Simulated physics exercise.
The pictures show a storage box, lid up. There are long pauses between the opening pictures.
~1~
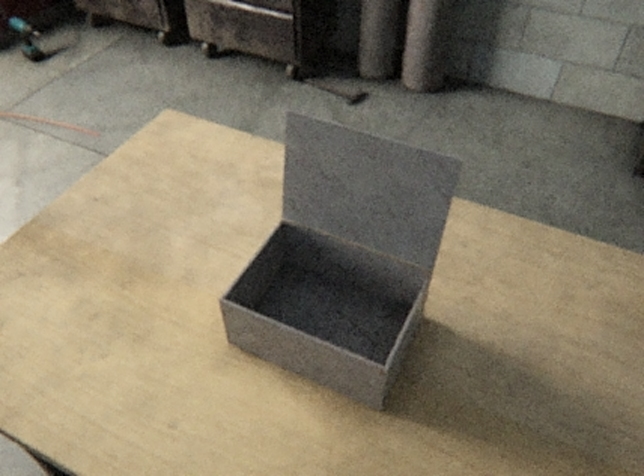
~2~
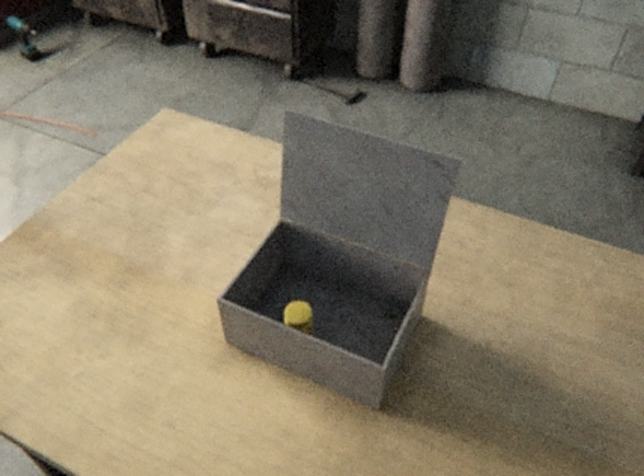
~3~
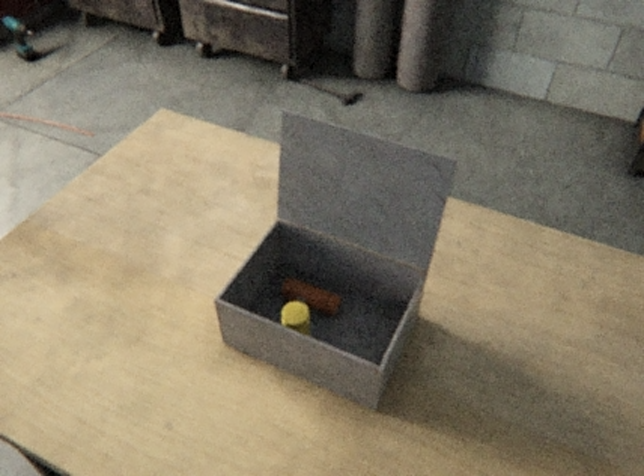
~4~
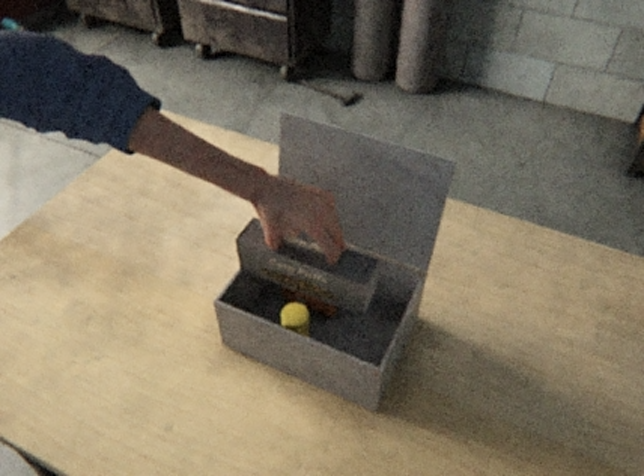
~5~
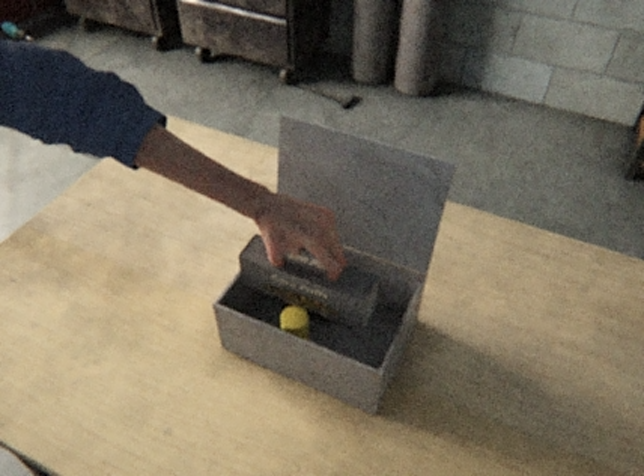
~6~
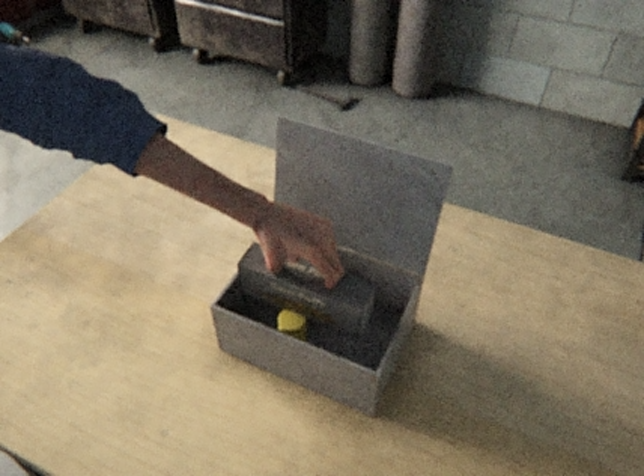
We see an open grey storage box on a wooden table, empty at first, then holding a yellow item and an orange one. A hand from the left lowers a grey carton slightly into place inside, hiding the orange item.
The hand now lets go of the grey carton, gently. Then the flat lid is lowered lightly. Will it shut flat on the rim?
It sits on the rim.
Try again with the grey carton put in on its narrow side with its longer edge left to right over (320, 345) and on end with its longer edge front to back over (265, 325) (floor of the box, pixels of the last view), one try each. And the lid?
First, it closes; second, it is held up.
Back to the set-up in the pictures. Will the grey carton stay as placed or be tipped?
It stays as placed.
Then, 0.40 s after the last picture, grey carton tipped 10° from how it was near (320, 299); orange shaker rolled about its own width.
Then, 1.20 s after the last picture, lid starting down; grey carton slid a little near (313, 315); orange shaker rolled about its own width.
Then, 1.70 s after the last picture, lid 52° above the rim; grey carton slid a little near (313, 315); orange shaker rolled a little.
Then, 2.20 s after the last picture, lid 12° above the rim; grey carton slid a little near (313, 315); orange shaker rolled a little.
At rest, lid shut; moved from the start, grey carton; the other 2 in place. Seen from the same camera at the end, grey carton near (313, 315).
